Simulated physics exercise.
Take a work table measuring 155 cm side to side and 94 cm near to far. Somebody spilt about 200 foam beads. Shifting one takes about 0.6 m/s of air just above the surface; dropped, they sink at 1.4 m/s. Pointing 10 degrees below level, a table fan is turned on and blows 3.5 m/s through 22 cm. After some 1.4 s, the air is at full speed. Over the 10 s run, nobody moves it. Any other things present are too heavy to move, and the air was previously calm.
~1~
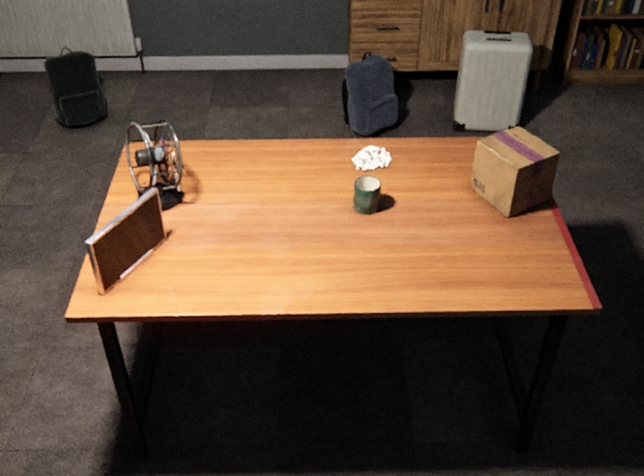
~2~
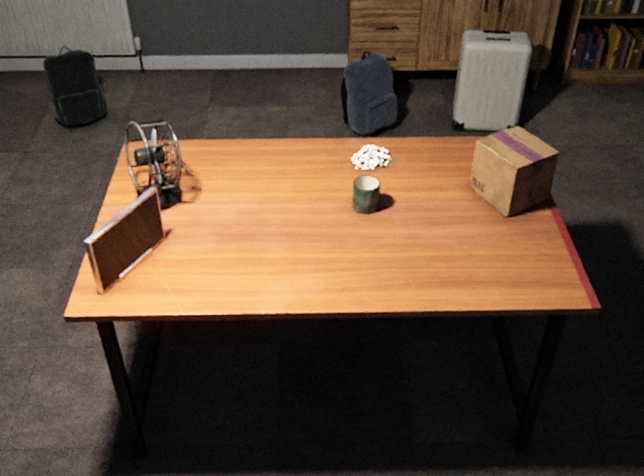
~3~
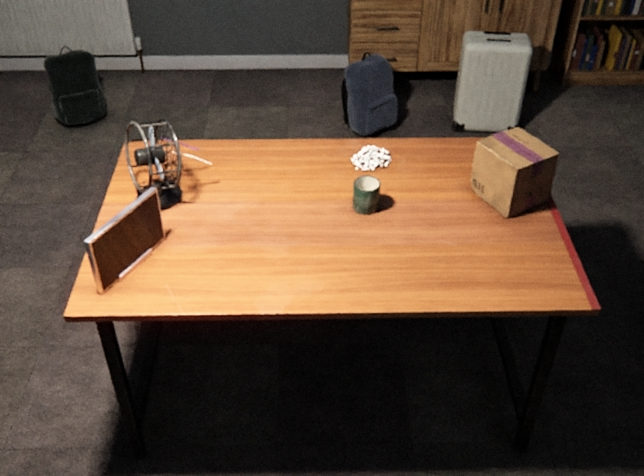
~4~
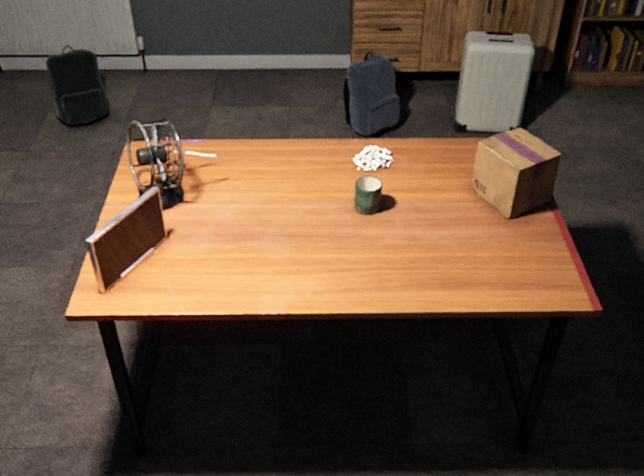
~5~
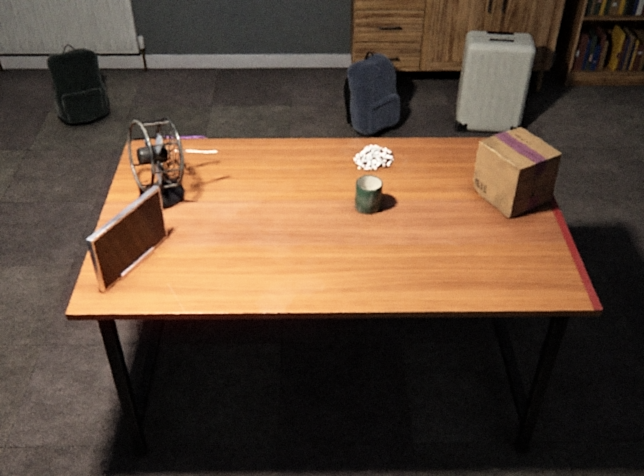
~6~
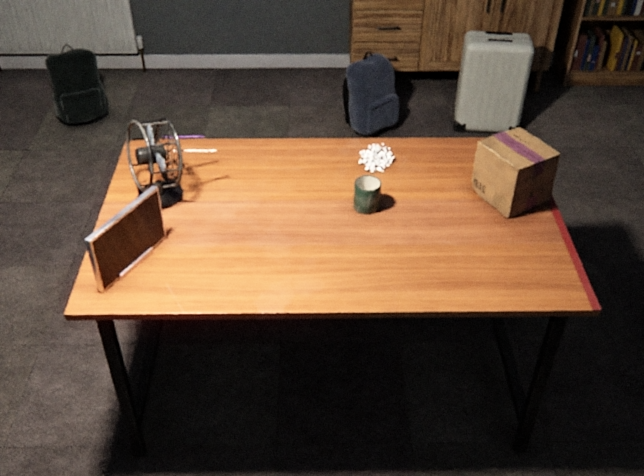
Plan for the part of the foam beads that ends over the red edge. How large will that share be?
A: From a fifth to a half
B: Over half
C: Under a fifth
Answer: B.
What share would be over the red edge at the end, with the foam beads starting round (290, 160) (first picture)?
Roughly 10 per cent.
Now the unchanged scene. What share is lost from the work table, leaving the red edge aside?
Estimate: Close to 30 per cent.
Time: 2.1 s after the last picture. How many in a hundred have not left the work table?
Around 10 in a hundred.
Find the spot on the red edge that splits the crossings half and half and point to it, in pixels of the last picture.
Median crossing point, approx. (535, 157).
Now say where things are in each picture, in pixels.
The middle of the foam beads is near (370, 160), none has stirred yet and the mouth of the table fan is at (153, 156), in the first picture.
The middle of the foam beads is near (369, 160), none has stirred yet and the red edge is centred on (558, 209), in the second picture.
The middle of the foam beads is near (369, 161), none has stirred yet, the top of a mug is at (367, 183) and the top of a box is at (518, 147), in the third picture.
The middle of the foam beads is near (371, 161) and none has stirred yet, in the fourth picture.
The middle of the foam beads is near (371, 160) and none has stirred yet, in the fifth picture.
The middle of the foam beads is near (378, 159), the farthest in sight from the table fan is at (389, 149) and about 40 % have left their places, in the sixth picture.
Then, 0.9 s after the last picture the count stands so, 58 % are over the red edge; the middle of those still in play is near (514, 167).
Then, 2.1 s after the last picture the count stands so, 65 % are over the red edge.
Then, 4.4 s after the last picture the count stands so, 68 % are over the red edge.
Then, 8.9 s after the last picture, at the end, 68 % are over the red edge.
